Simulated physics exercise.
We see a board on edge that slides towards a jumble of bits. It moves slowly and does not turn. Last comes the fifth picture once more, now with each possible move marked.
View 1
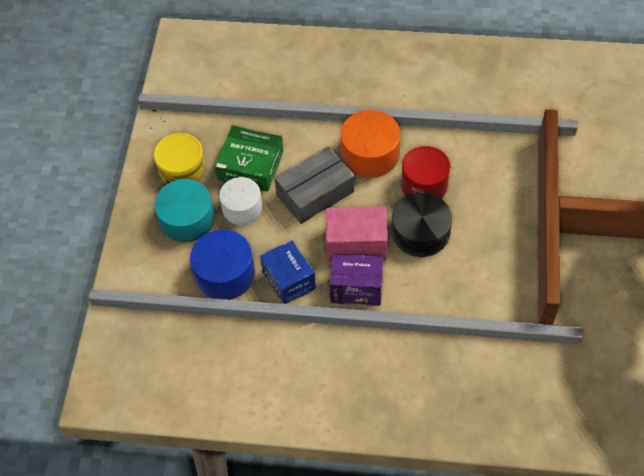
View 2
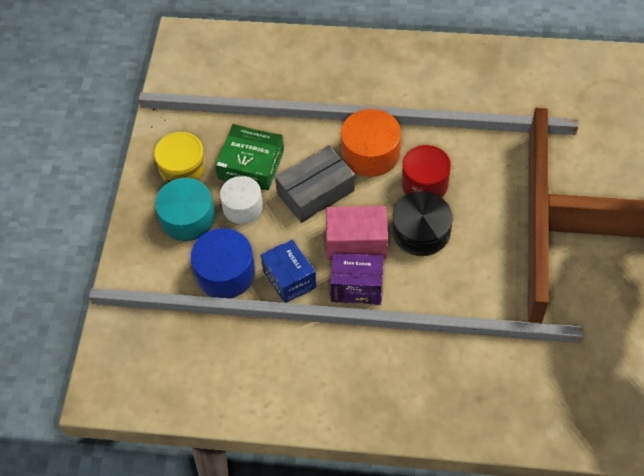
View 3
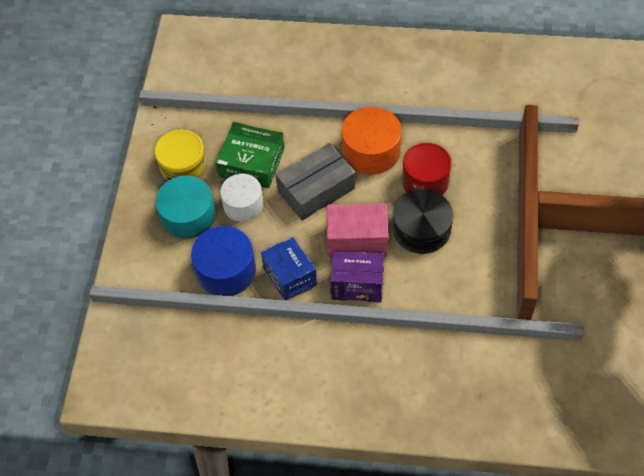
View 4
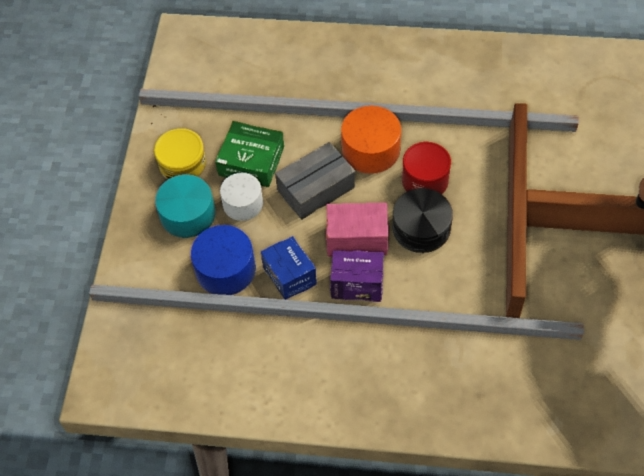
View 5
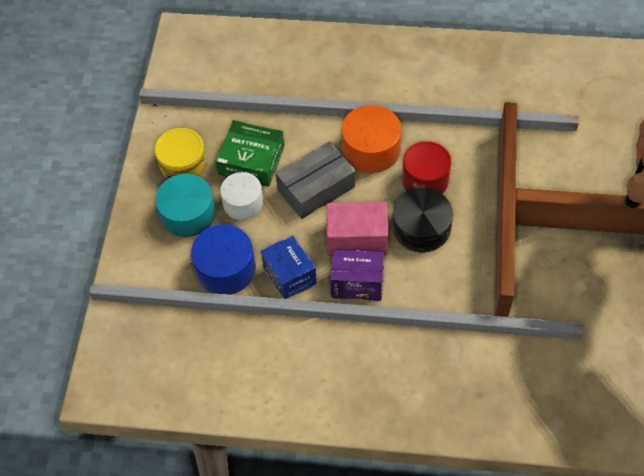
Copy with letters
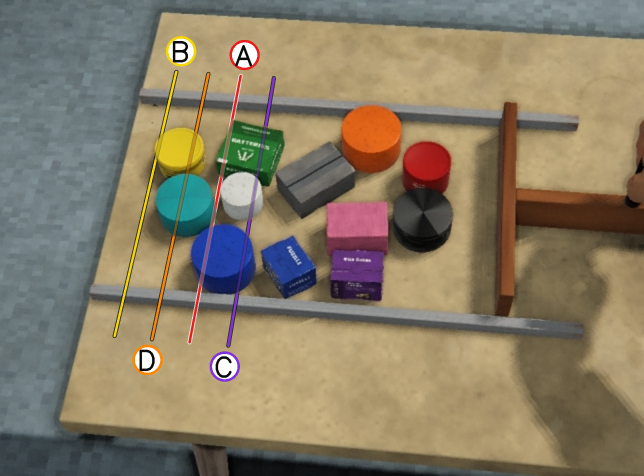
A brown wooden board slides slowly left toward a still group of colourful tins and boxes.
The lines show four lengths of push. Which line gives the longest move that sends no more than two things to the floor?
C is the last line within the limit.
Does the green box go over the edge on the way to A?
No.
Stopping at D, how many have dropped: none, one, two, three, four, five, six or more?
Six or more.
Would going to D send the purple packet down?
No.
On the marked copy, A at (217, 199); B at (148, 194); C at (253, 201); D at (182, 196).
Taking C. A third of the way, board (415, 187); blue packet (283, 271); orange pot (360, 134).
Two thirds of the way, board (323, 180); blue pot (132, 257); turquoise tin (144, 208).
When it is over, board (255, 175); blue pot over the edge; turquoise tin over the edge; two fallen.
As for the rest, A drops five; B drops eight; D drops eight.
